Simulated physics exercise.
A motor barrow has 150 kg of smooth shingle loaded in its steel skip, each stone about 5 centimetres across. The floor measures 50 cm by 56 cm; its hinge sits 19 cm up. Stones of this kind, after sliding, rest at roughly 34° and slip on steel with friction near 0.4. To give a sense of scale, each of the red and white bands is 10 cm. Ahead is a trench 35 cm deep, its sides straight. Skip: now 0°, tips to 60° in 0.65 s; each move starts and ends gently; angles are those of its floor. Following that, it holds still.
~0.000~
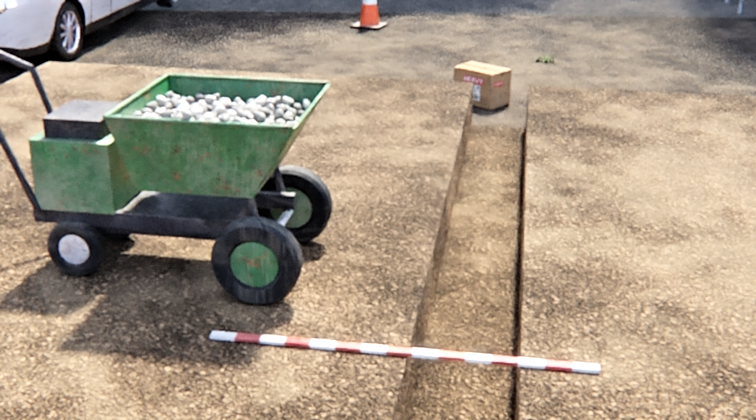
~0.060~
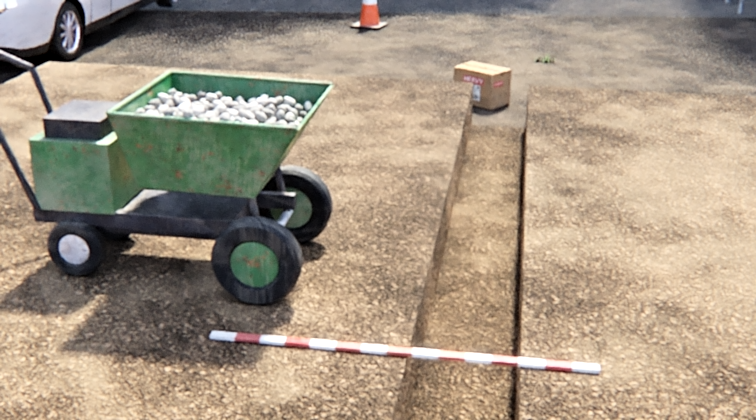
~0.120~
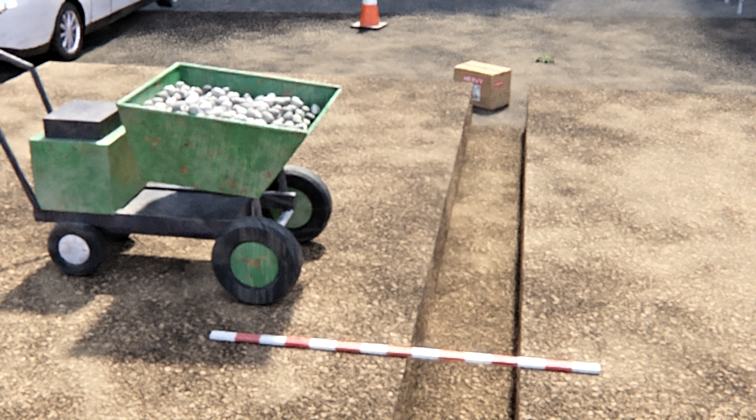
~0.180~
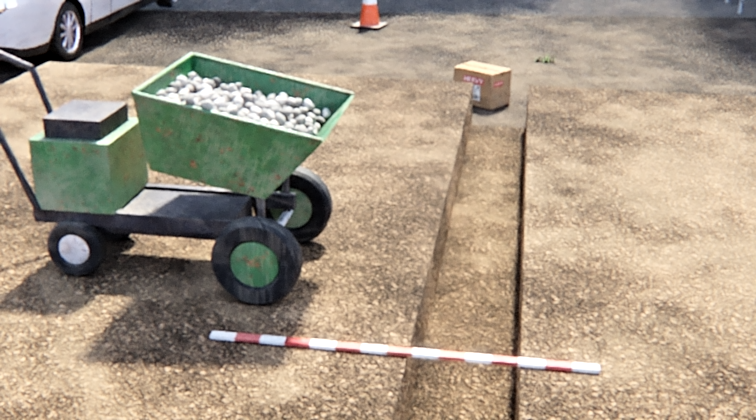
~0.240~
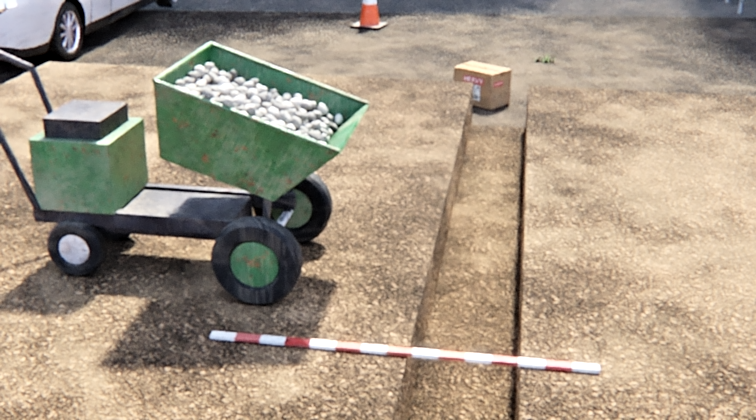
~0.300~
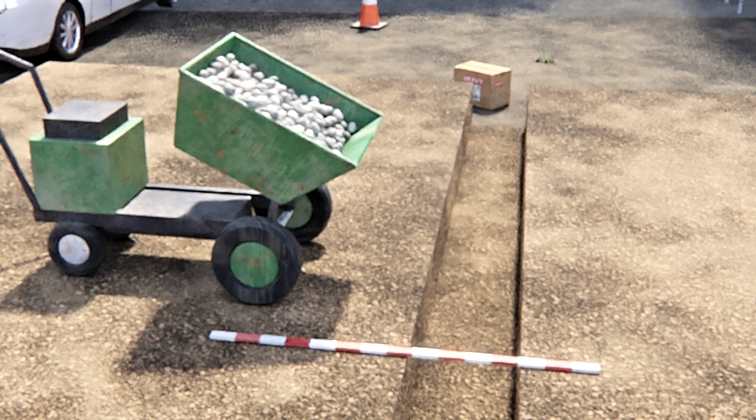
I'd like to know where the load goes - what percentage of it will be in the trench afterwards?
I would put it at about 62 per cent.
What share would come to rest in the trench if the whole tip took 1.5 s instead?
Expected share: Around 60%.
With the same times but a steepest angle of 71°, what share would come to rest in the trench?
Trench share: Approx. 95%.
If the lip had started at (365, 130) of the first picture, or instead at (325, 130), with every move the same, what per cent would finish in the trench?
About 30 and 45 per cent.
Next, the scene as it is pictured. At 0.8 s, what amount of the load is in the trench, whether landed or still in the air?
About 10 per cent by then.
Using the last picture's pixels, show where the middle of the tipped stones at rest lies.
Centre estimate: Around (476, 345).
After 0.5 s the floor is at 51°; 100 % in the skip; the foremost stones are at (381, 184).
After 0.8 s the floor is at 60°; 87 % in the skip, 2 % short of the trench, 11 % in the trench; the foremost stones are at (476, 278).
After 1.1 s the floor is at 60°; 50 % in the skip, 1 % short of the trench, 45 % in the trench, 4 % past the trench; the foremost stones are at (595, 293).
After 3.0 s the floor is at 60°; 35 % in the skip, 62 % in the trench, 4 % past the trench; the foremost stones are at (727, 308).
